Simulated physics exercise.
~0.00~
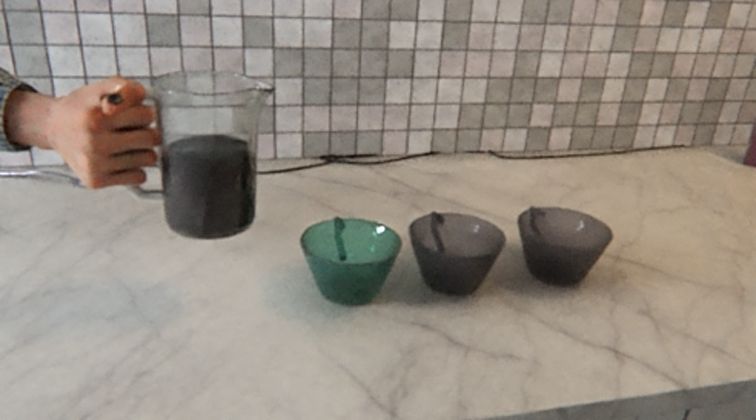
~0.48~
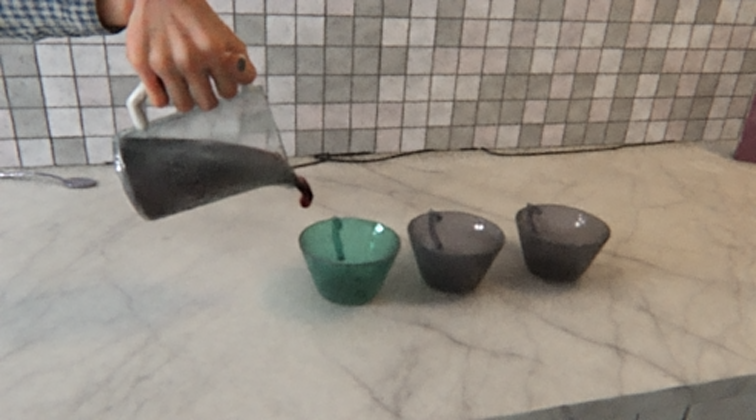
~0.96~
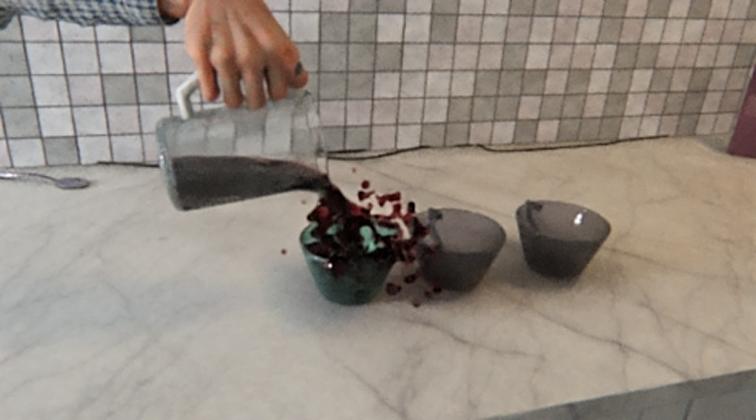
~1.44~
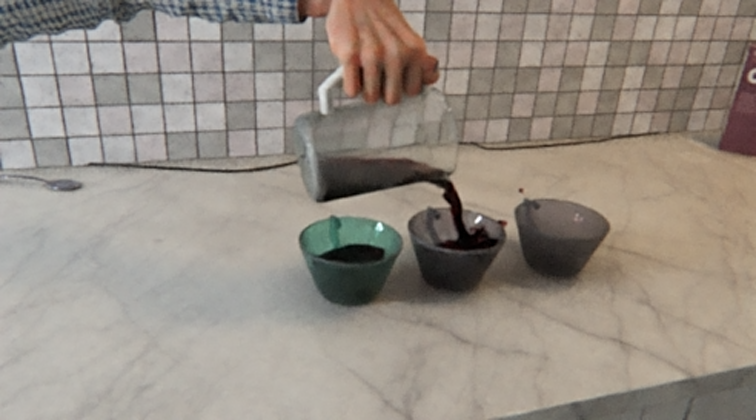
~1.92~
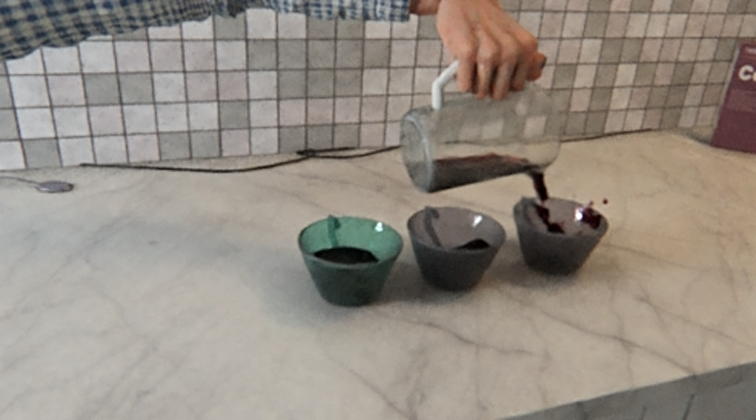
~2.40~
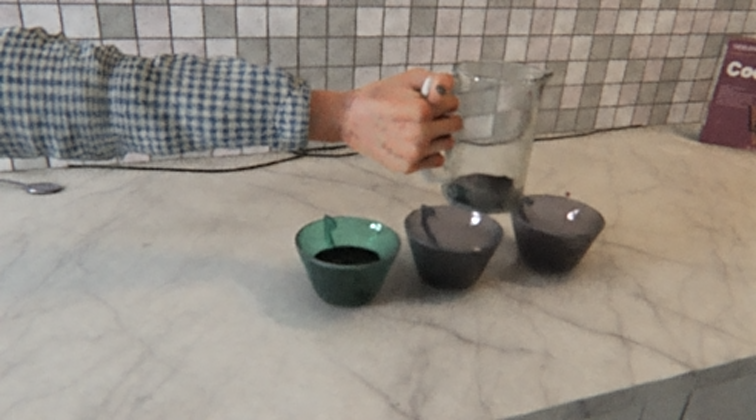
A hand tipped a glass pitcher of dark red wine over three small cups, splashing messily at the green one on the left, then poured into the two gray ones moving right, and finally turned it upright with a little left inside.
